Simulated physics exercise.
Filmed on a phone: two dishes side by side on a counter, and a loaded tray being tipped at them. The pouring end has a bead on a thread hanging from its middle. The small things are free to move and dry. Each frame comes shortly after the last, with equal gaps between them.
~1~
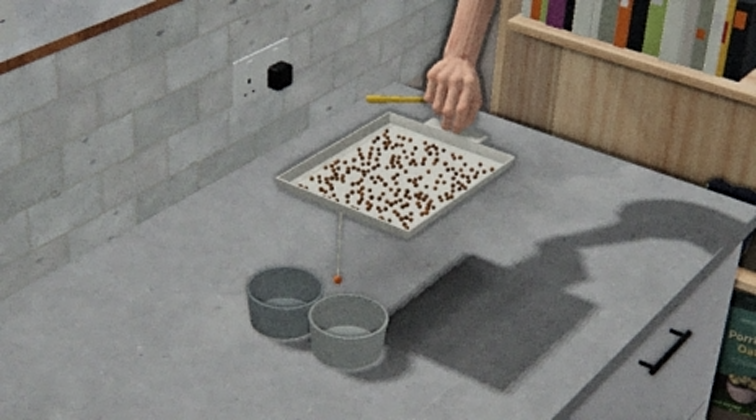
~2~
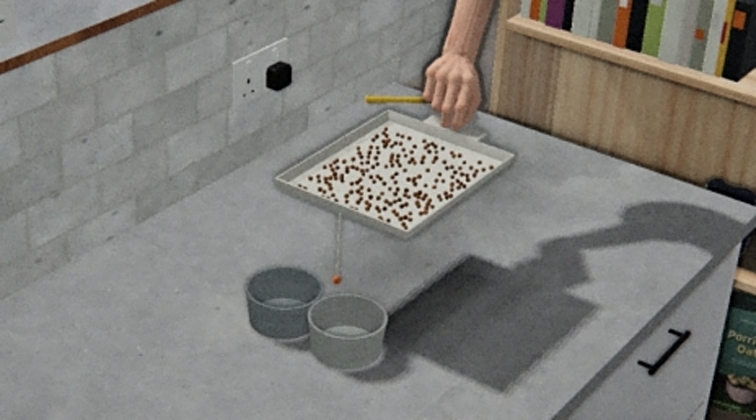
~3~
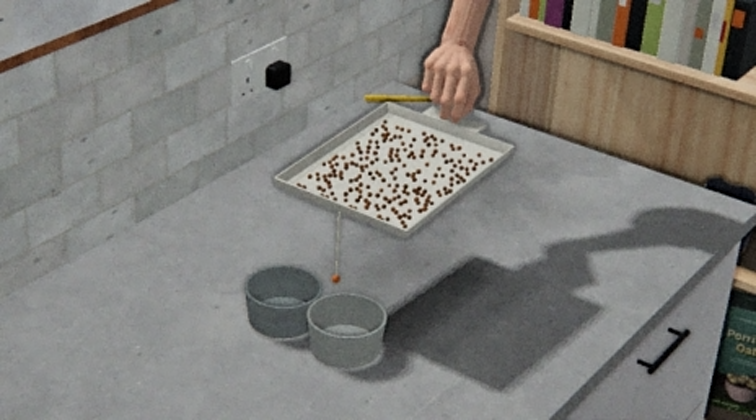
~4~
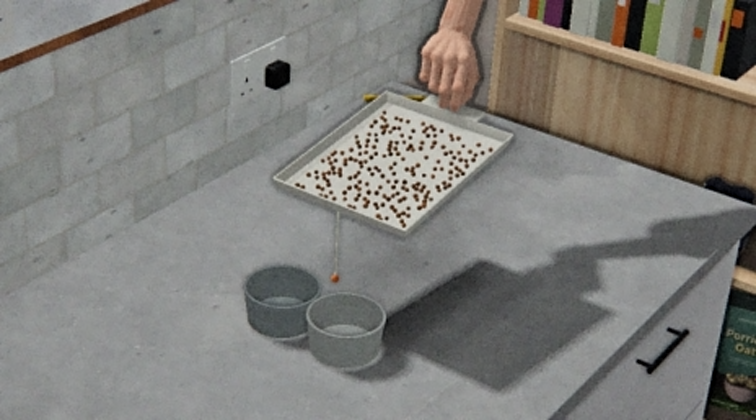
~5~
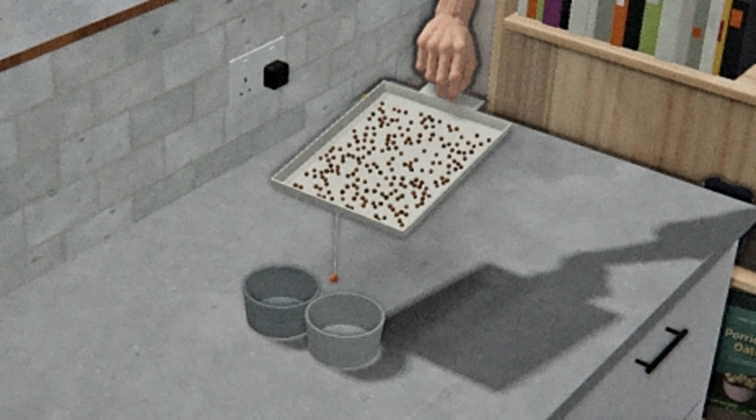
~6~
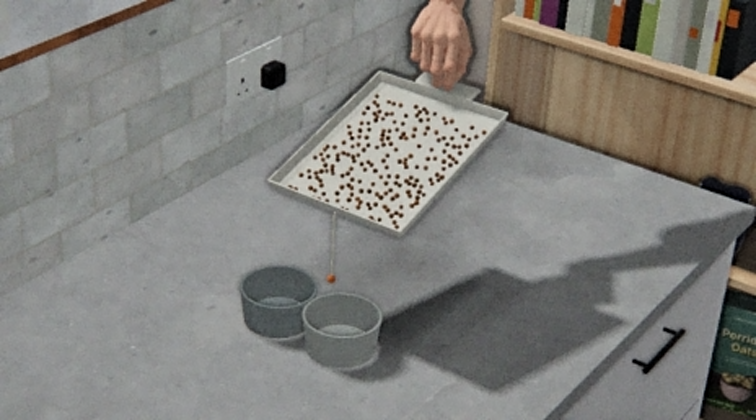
On a grey kitchen counter, a hand holds a pale tray of small brown balls near two round dishes, a bead hanging from its near edge; the hand gradually raises the far end, tilting the tray toward the dishes.
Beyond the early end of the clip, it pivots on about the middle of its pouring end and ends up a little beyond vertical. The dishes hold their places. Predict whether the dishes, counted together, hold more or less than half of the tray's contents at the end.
More.
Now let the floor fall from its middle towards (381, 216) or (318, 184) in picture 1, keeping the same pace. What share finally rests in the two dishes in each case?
You'd get 50 per cent the first time and 20 per cent the second time.
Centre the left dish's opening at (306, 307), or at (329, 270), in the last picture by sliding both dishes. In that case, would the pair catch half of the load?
First try: Higher than half; second try: Lower than half.
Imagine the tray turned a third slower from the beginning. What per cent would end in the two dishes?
I'd expect near 90 per cent.
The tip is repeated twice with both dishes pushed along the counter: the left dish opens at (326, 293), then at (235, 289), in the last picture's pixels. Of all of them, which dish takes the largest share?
Result, try one: The left of the two; try two: The right of the two.
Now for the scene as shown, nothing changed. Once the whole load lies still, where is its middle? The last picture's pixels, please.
Near (303, 331).
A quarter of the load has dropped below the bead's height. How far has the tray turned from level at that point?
My estimate is some 95 degrees.
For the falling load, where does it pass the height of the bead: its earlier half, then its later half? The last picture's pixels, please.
The first part passes (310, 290); everything after passes (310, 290).
Soon after the last picture, tray tipped steeply; nearly all on the tray; a stray few in the right dish; a stray few in the left dish; a stray few outside both; a stray few in the air.
A little later, tray tipped right over; a small part on the tray; about a quarter in the right dish; about a quarter in the left dish; a small part outside both; about a quarter in the air.
Later still, tray tipped past a quarter turn; about half in the right dish; about half in the left dish; a small part outside both.
At rest, tray tipped past a quarter turn; about half in the right dish; about half in the left dish; a small part outside both.
